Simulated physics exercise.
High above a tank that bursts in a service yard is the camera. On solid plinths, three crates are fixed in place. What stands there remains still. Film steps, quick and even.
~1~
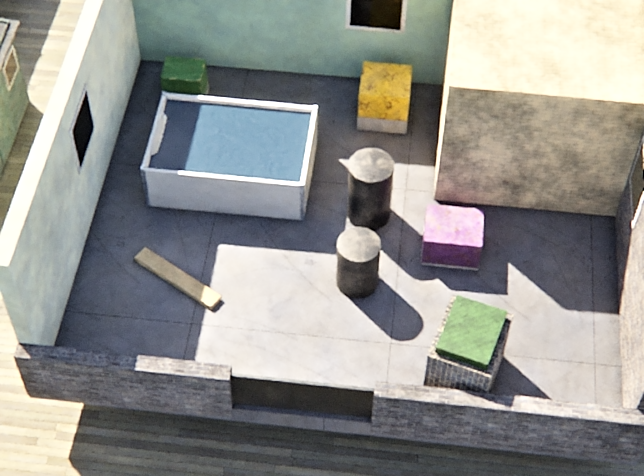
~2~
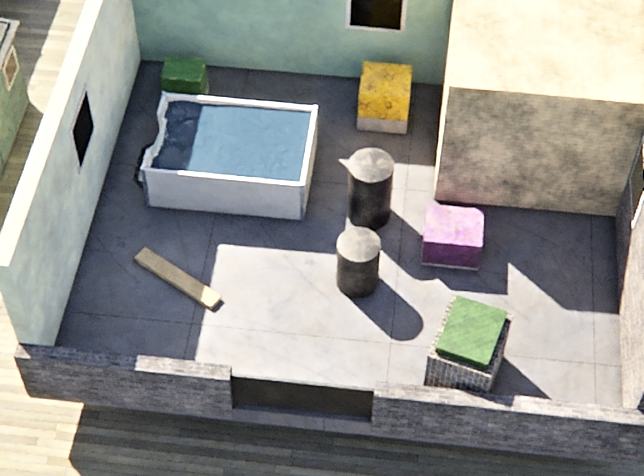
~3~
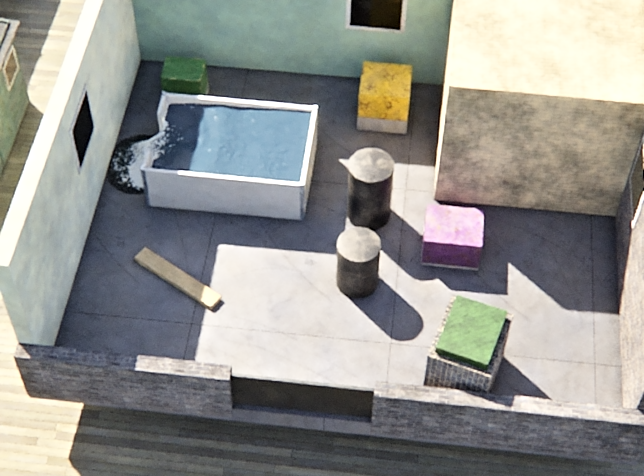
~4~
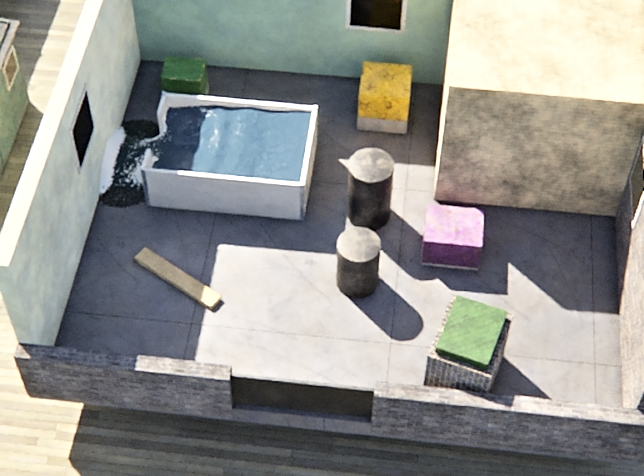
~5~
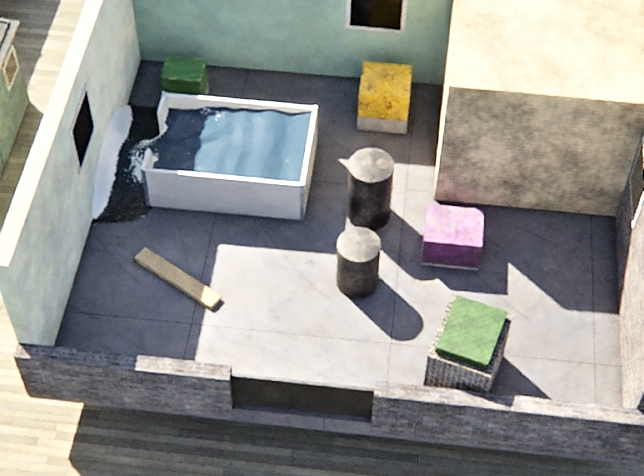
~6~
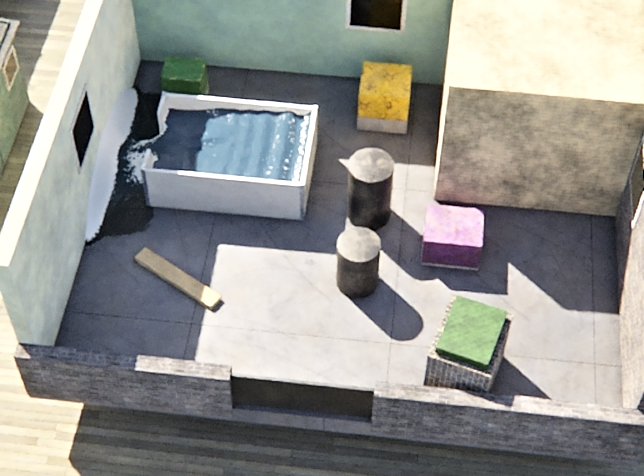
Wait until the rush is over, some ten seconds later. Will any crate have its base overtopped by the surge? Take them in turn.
The purple crate is reached by the water. The green crate is reached by the water. The yellow crate is missed by the water.
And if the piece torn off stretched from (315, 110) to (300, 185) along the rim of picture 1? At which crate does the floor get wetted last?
That would be the one in green.
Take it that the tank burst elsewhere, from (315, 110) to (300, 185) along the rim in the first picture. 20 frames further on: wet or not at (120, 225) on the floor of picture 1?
At that place: Free of water.
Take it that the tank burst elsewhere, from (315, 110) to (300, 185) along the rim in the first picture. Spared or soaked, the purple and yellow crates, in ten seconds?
The purple crate is reached; the yellow crate is reached.
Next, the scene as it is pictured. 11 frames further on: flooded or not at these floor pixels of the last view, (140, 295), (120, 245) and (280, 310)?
Result by point, in sequence: Waterlogged, then waterlogged, then unwetted.
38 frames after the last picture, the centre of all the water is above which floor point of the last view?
The spot I would choose is (247, 204).
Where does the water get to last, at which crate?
My answer is the one in purple.
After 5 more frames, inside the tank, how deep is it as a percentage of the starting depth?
About 72 per cent.
A moment on, water covers 15 % of the floor; the purple crate not reached, the green crate water round its plinth, the yellow crate not reached.
Next, water covers 30 % of the floor; the purple crate not reached, the green crate water round its plinth, the yellow crate not reached.
Then, water covers 50 % of the floor; the purple crate not reached, the green crate water round its plinth, the yellow crate water round its plinth.
Later, water covers 75 % of the floor; the purple crate water round its plinth, the green crate water round its plinth, the yellow crate water round its plinth.
In the end, water covers 95 % of the floor; the purple crate was topped, the green crate was topped, the yellow crate stayed above the water.
